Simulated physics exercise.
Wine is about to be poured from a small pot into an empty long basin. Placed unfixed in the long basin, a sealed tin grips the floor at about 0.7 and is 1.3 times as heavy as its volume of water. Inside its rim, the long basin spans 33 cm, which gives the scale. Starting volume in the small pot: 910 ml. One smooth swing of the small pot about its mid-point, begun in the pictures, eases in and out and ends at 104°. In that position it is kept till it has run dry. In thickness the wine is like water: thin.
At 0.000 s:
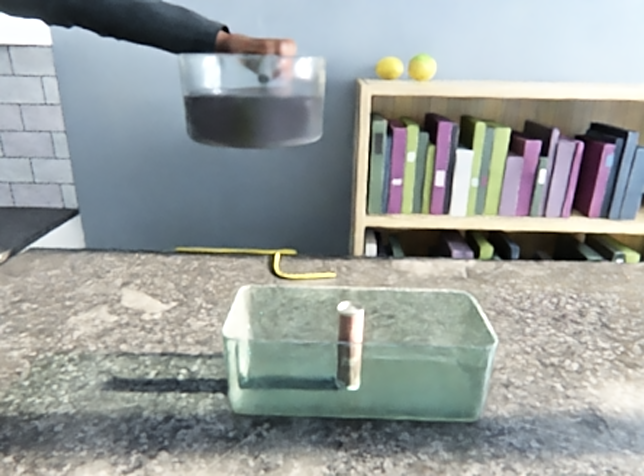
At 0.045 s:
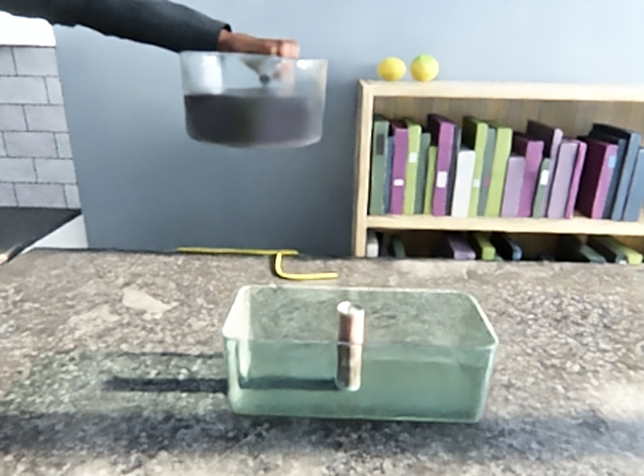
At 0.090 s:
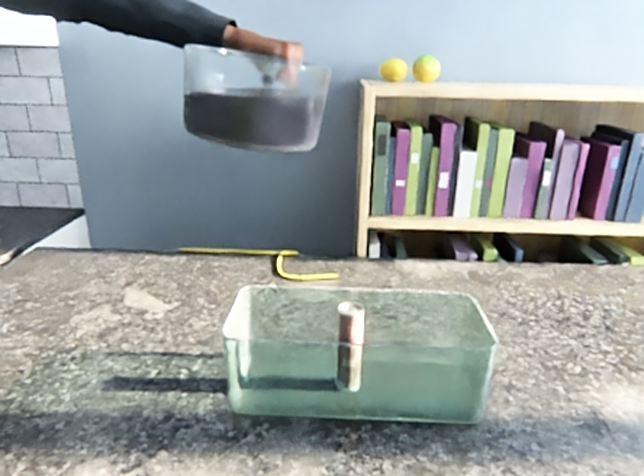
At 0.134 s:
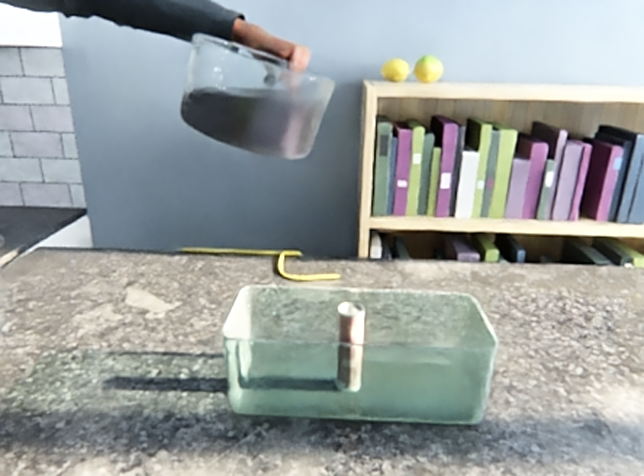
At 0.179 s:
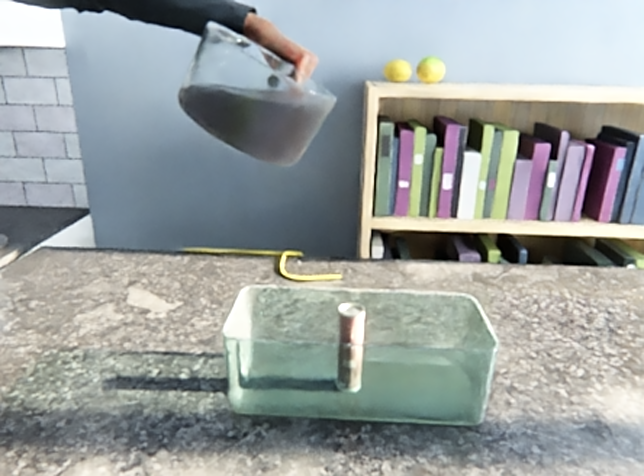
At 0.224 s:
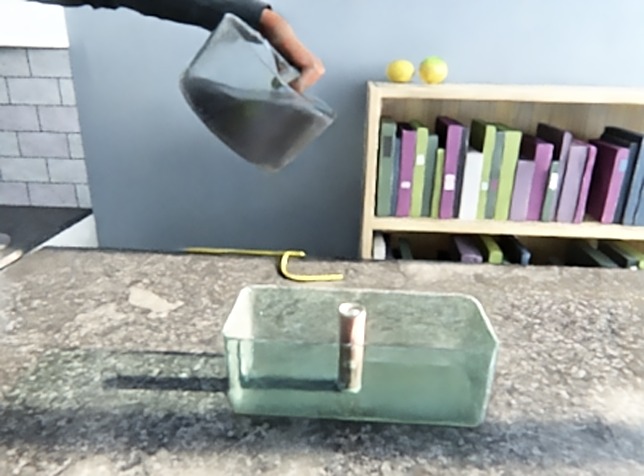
A hand held a clear pot of dark liquid above a long glass basin with a small tin standing in it, then smoothly tilted the pot steeply down to the right.
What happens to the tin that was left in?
It stays on its base.
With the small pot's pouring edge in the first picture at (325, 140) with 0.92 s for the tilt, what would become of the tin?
Then the tin remains standing.
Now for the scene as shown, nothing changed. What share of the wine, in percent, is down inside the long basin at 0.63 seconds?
Some 68 percent.
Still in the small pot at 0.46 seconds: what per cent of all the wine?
At that time about 30 in a hundred parts are still held.
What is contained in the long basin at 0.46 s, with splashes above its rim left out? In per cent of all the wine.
I reckon close to 3 percent of it.
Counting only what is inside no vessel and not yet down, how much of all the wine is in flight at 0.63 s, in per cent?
Around 22 percent of the liquid.
After 0.46 s the tilt is 102° and 30 per cent is still to pour; the tin stands where it began.
After 0.63 s the tilt is 104° and 9 per cent is still to pour; the tin stands where it began.
After 0.81 s the tilt is 104° and 2 per cent is still to pour; the tin stands where it began.
After 1.00 s the tilt is 104° and 0 per cent is still to pour; the tin stands where it began.
In the end the tin stands where it began.
